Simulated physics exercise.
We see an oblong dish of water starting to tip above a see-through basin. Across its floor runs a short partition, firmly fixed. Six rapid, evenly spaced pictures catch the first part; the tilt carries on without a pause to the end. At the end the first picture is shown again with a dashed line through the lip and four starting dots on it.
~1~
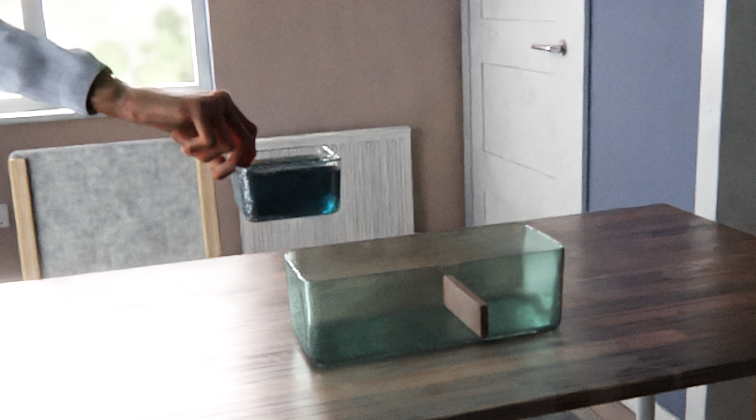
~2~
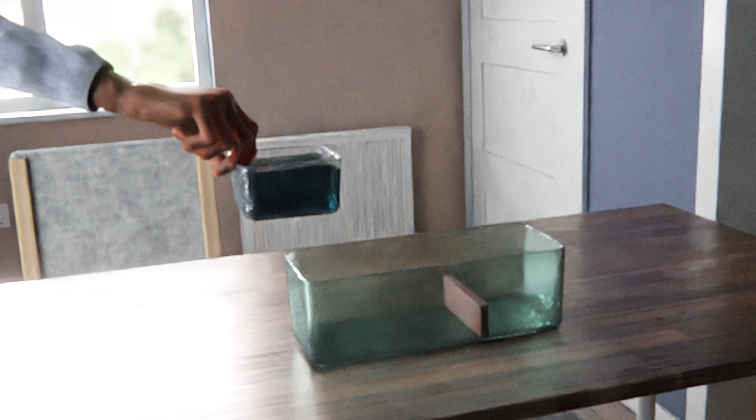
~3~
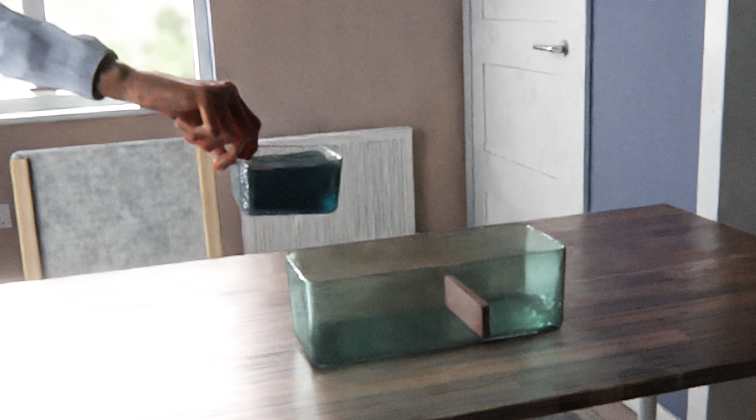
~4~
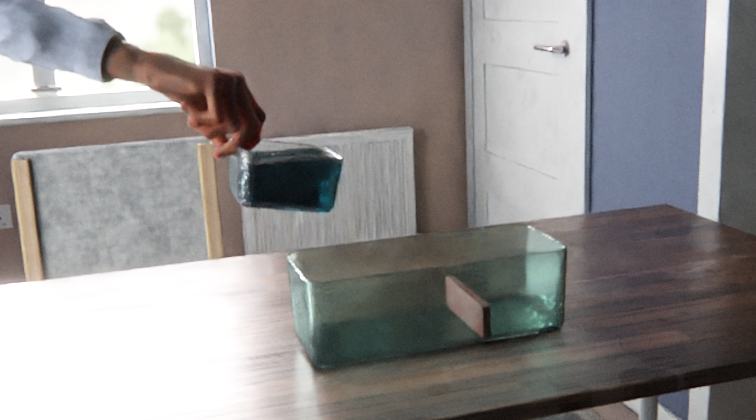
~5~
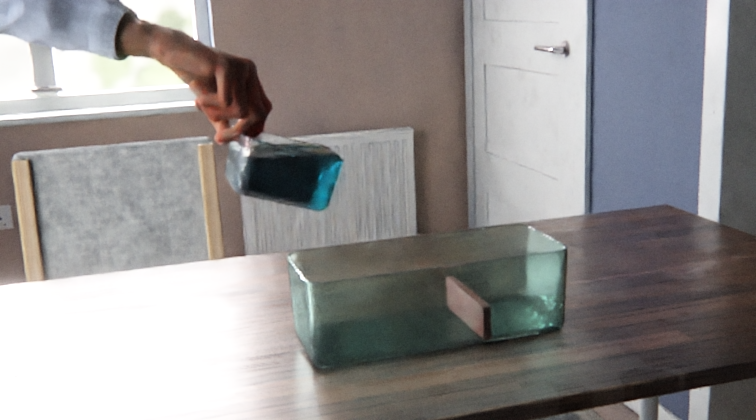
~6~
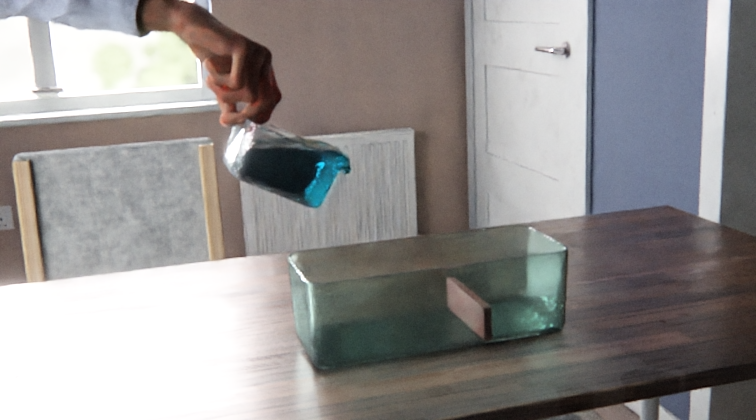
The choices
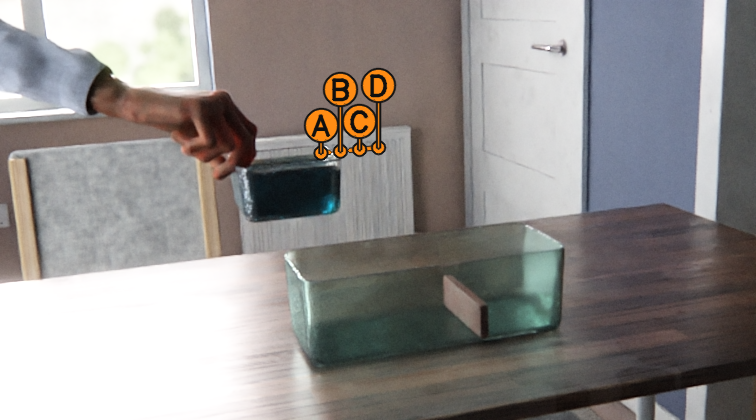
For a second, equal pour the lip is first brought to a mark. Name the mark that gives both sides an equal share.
It is D.
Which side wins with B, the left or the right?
The left one.
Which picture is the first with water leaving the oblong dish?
In picture 5.
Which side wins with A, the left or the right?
More ends on the left.
On the marked copy, A at (321, 153); B at (340, 151); C at (359, 149); D at (378, 147).
Choosing A, about 91 % ends left of the wall and 7 % right of it.
Choosing B, about 91 % ends left of the wall and 7 % right of it.
Choosing C, about 88 % ends left of the wall and 9 % right of it.
Choosing D, about 50 % ends left of the wall and 47 % right of it; 3 % is lost outside.
